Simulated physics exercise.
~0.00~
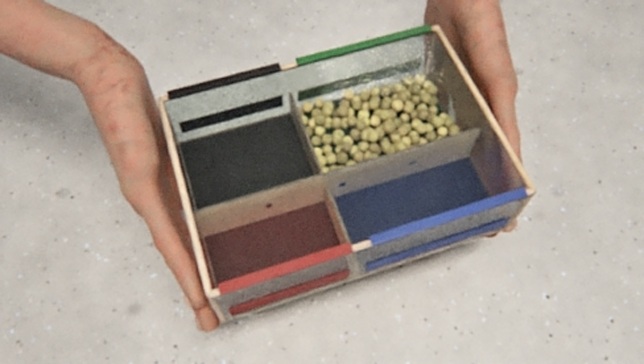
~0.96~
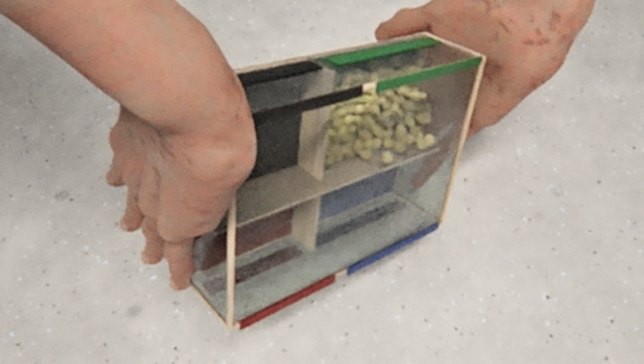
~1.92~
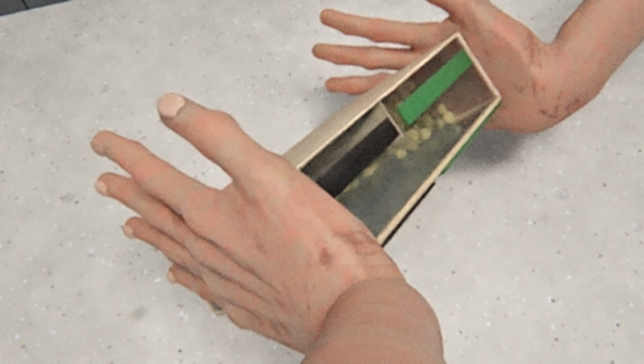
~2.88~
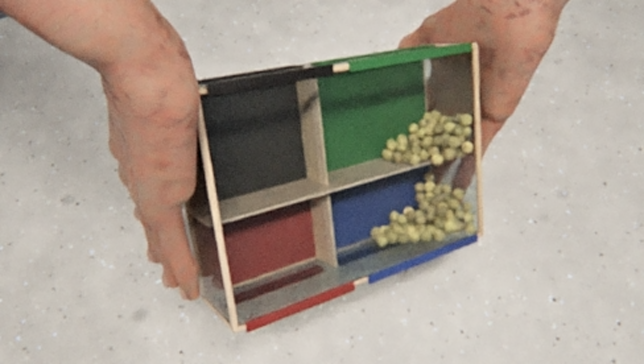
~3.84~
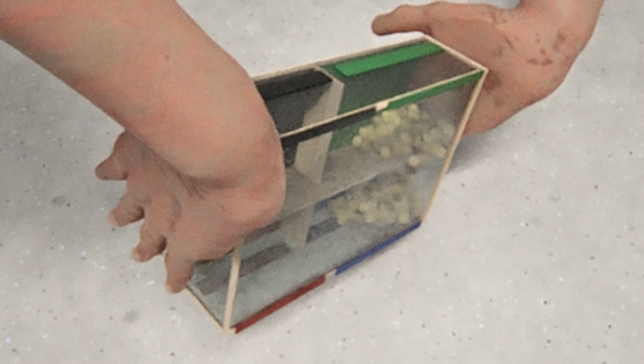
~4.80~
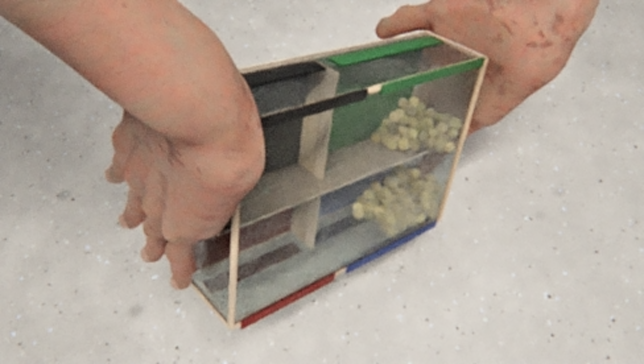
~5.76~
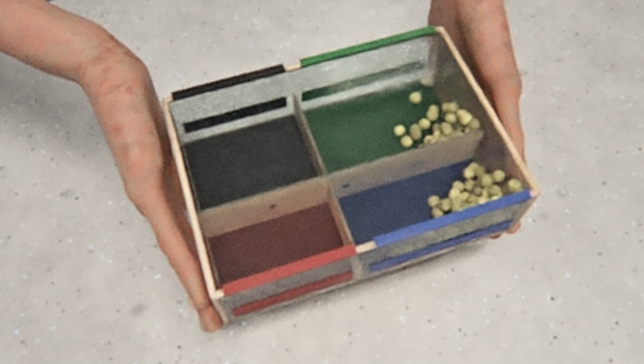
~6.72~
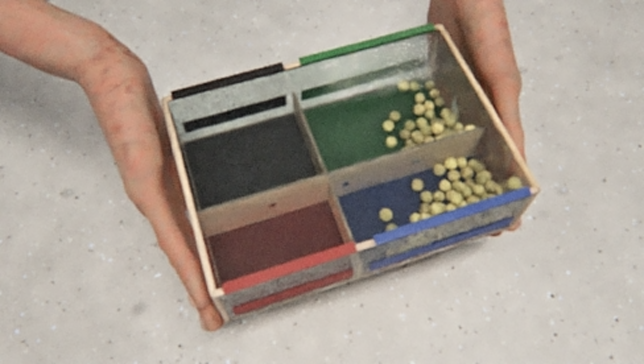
Hands tilting a lidded four-part box of soya beans back and forth, then levelling it with beans in green and blue compartments.
